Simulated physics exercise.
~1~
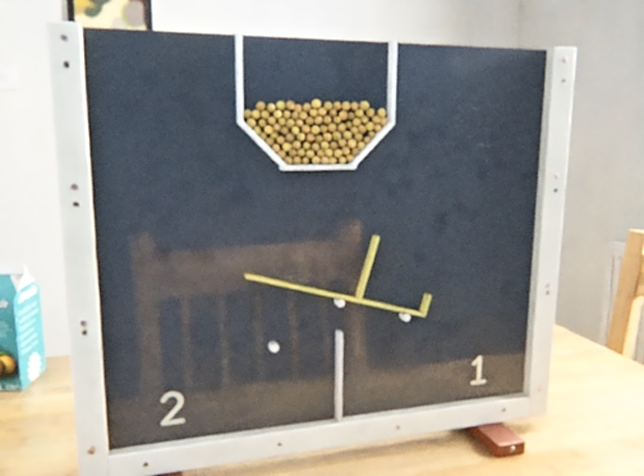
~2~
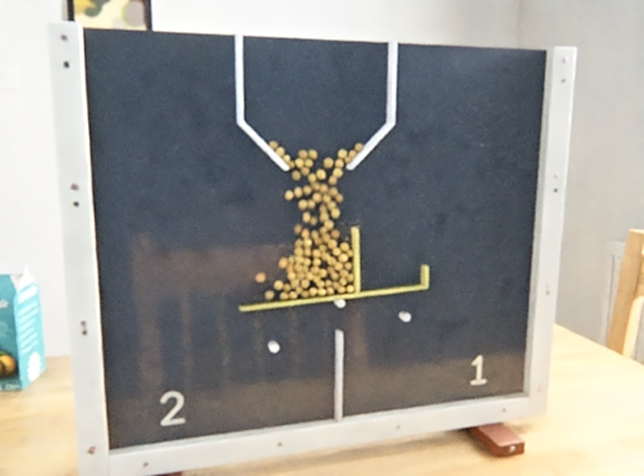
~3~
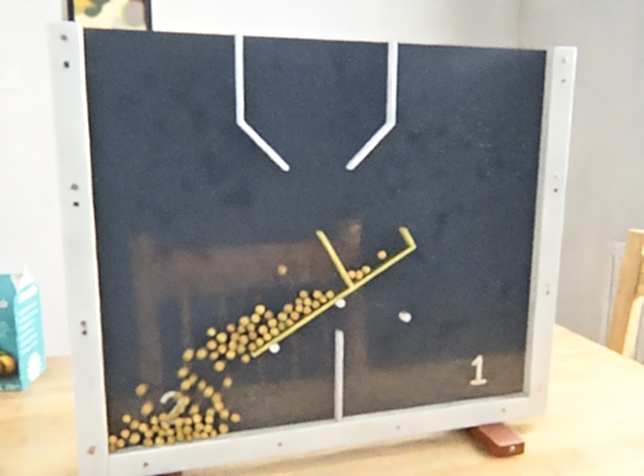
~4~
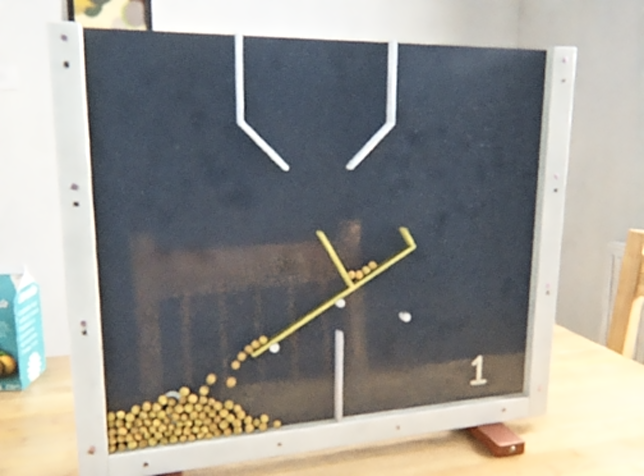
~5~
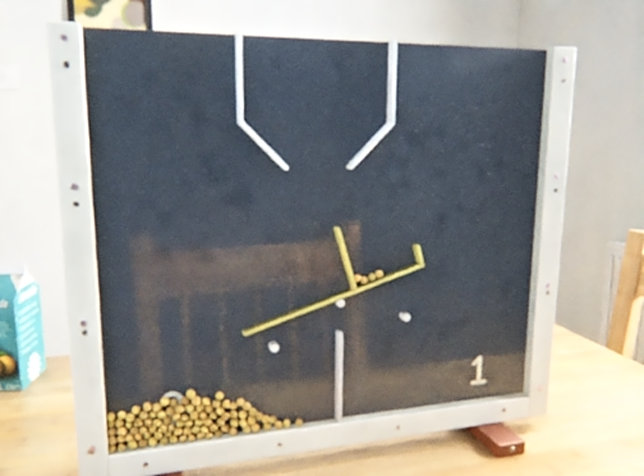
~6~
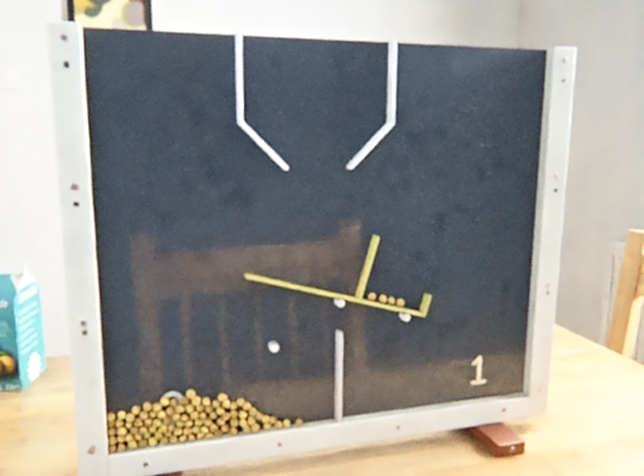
Dried chickpeas pouring onto a yellow seesaw tray, tipping it left and spilling into the left bin before it tilts back right, holding a few.
